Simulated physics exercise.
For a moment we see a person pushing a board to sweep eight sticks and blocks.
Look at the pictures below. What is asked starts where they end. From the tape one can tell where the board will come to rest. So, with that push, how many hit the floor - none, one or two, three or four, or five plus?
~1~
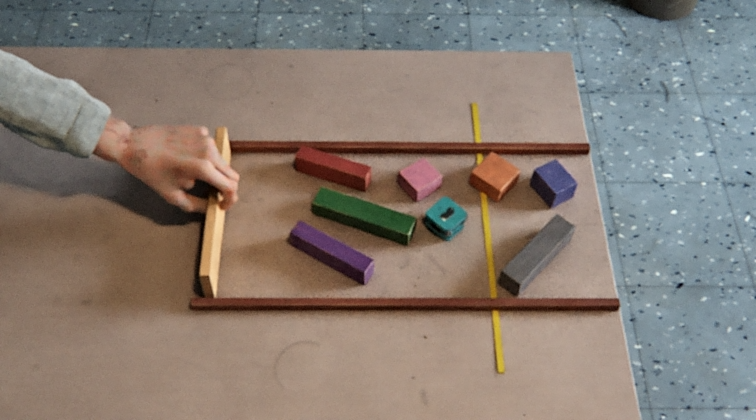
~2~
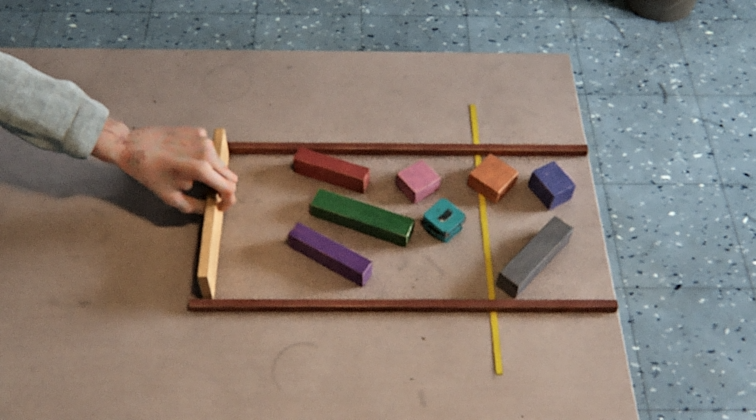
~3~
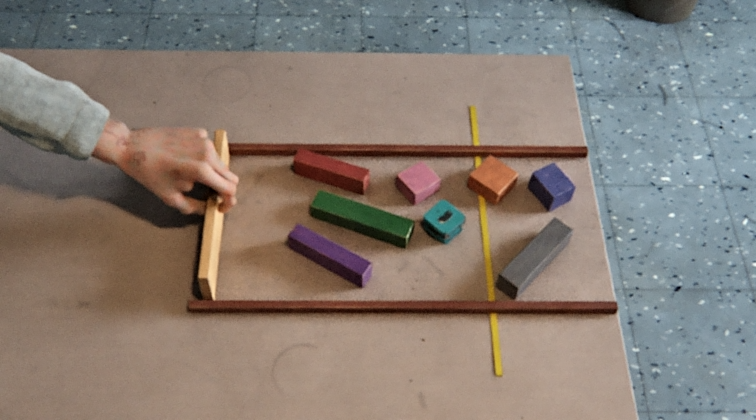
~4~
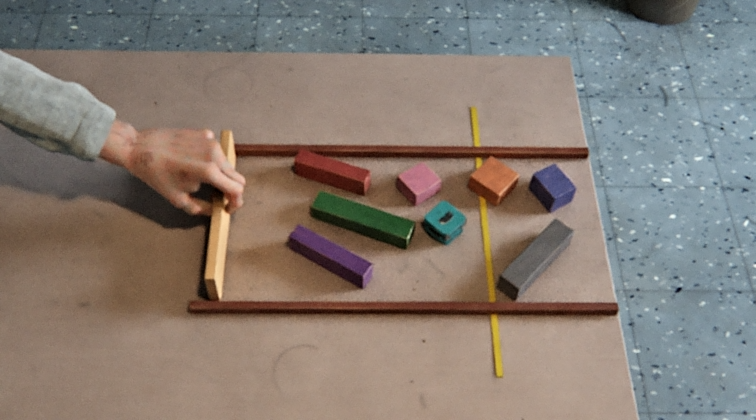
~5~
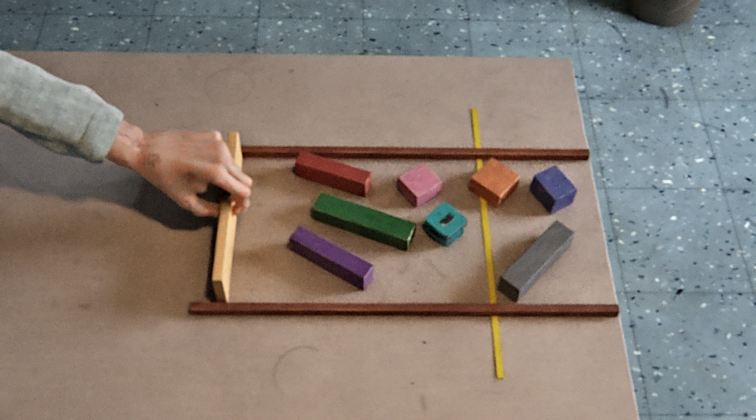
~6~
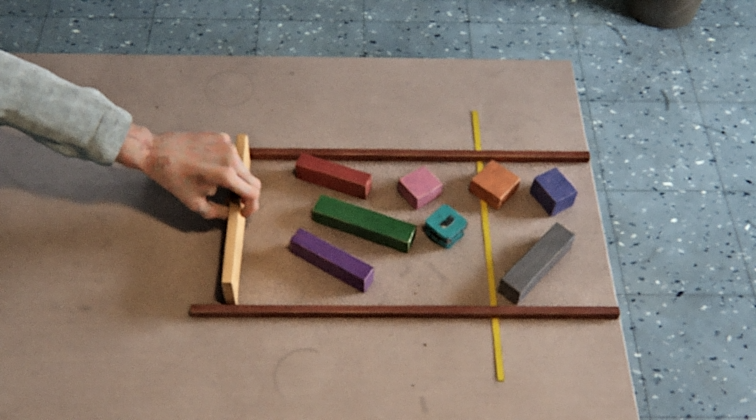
I'd say none.
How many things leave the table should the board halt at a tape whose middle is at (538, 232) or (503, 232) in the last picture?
The floor gets 3 the first time and 0 the second.
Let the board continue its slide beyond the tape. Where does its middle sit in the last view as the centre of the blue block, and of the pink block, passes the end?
The middle is at (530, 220) when it's the blue block, and at (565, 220) when it's the pink block.
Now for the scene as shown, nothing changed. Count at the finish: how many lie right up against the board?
Count: 3.
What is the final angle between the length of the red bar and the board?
Angle: Close to 30 degrees.
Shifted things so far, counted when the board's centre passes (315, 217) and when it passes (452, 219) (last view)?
First 3, after that 8.
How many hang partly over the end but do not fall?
Looks like 1 of them.
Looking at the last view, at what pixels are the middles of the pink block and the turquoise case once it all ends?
The pink block at (524, 176), the turquoise case at (548, 227).
A little later, none off yet; blue block at rest near (554, 192); grey bar at rest near (537, 263); orange block at rest near (495, 185).
Next, none off yet; blue block moving near (560, 194); grey bar shifted a little near (552, 265); orange block shifted about its own width near (530, 175).
When it is over, the number that fall off is zero.
